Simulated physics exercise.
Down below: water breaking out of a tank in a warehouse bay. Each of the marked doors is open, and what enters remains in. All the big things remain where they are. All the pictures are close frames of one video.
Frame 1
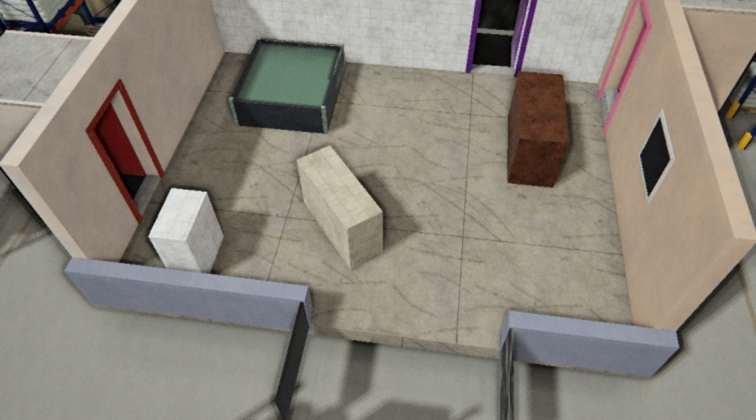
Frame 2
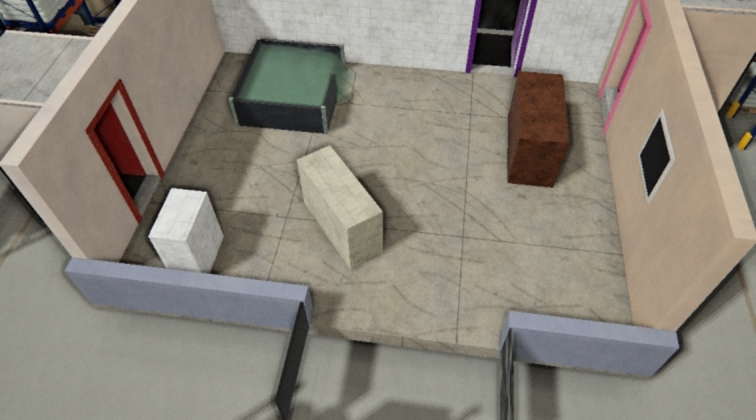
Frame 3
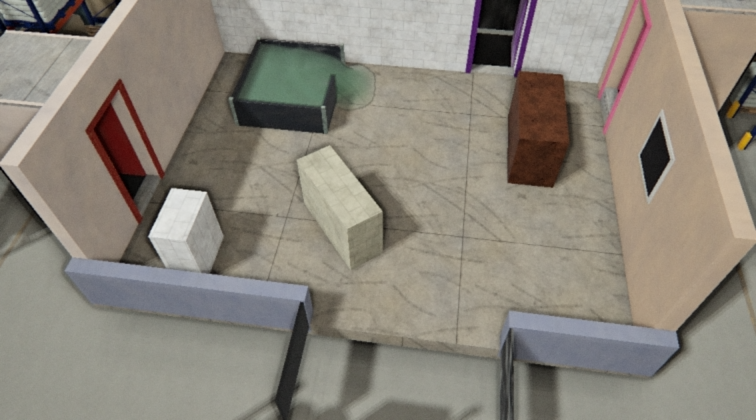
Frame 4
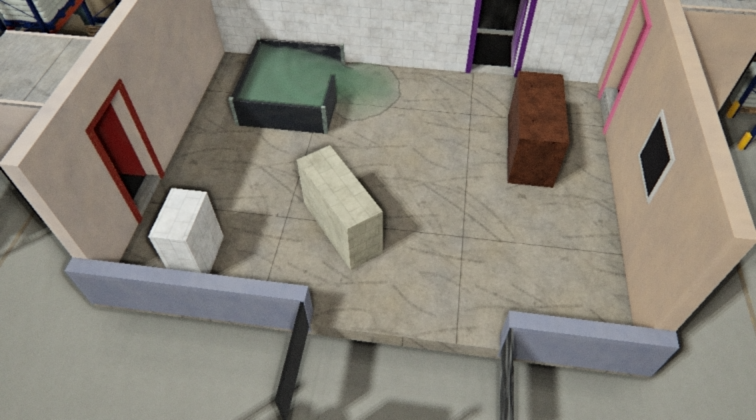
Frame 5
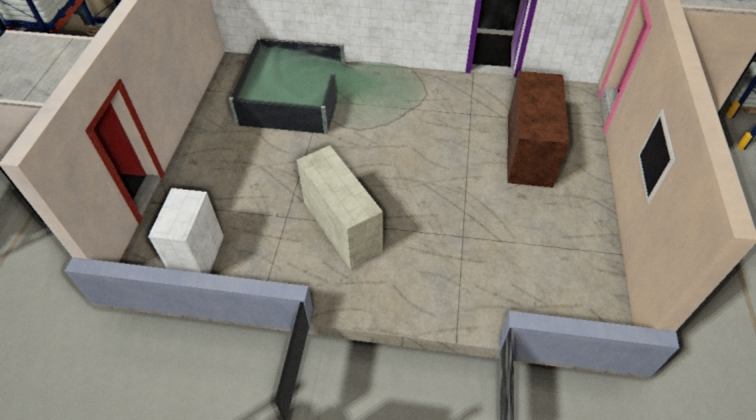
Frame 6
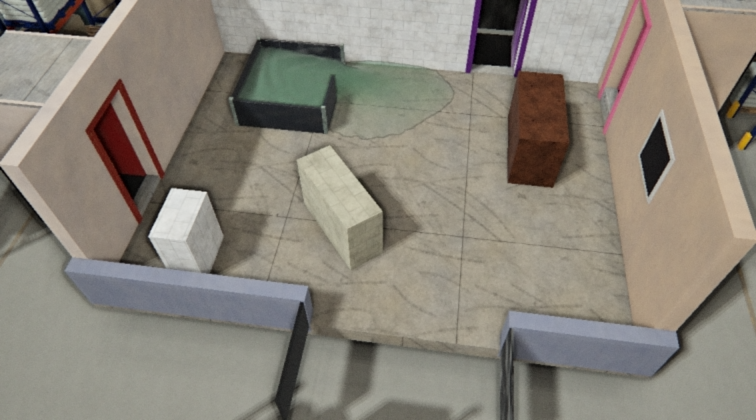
To begin with, greenish water sits still in a dark, low-walled tank at the back left of a warehouse bay. Water then breaks out at the tank's right side and spreads across the floor, its thin, rounded edge moving steadily rightward along the white back wall, while the blocks nearby stay still.
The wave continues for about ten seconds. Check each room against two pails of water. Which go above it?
In order: Purple door: Over two buckets. Red door: Two buckets at most. Pink door: Two buckets at most.
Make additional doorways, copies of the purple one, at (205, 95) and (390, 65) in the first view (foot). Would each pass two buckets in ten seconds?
The first door ends up below and the second ends up above.
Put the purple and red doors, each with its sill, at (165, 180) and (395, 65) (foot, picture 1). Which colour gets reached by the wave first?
Note: The red-painted one comes first.
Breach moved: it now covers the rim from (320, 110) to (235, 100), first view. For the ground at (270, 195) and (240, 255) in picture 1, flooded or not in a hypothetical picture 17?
Soaked, then soaked.
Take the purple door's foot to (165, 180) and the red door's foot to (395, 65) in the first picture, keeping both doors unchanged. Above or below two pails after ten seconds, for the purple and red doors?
Note: Purple door remains short of it; red door crosses the line.
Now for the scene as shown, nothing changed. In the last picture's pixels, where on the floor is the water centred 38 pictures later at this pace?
Centre of mass: Roughly (448, 142).
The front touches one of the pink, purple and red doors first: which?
Answer: The purple door.
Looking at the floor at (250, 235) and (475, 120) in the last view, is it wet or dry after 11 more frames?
Taking them as listed, I'd call them not wet and soaked.
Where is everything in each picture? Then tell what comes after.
Still water in the tank at (290, 75), in the first frame.
The front is at (340, 102), out from the gap at (338, 79), in the second frame.
Water pours out at (338, 79) and has run to (363, 105), in the third frame.
The front is at (395, 97), out from the gap at (338, 80), in the fourth frame.
Water pours out at (338, 80) and has run to (422, 96), in the fifth frame.
Water pours out at (338, 79) and has run to (449, 90), in the sixth frame.
A moment on, water covers 20 % of the floor; the purple door wet at the sill, nothing in, the red door not reached, the pink door not reached.
Next, water covers 25 % of the floor; the purple door under two buckets in, the red door not reached, the pink door wet at the sill, nothing in.
Then, water covers 35 % of the floor; the purple door under two buckets in, the red door not reached, the pink door wet at the sill, nothing in.
Later, water covers 60 % of the floor; the purple door under two buckets in, the red door not reached, the pink door wet at the sill, nothing in.
In the end, water covers 65 % of the floor; the purple door over two buckets in, the red door not reached, the pink door wet at the sill, nothing in.
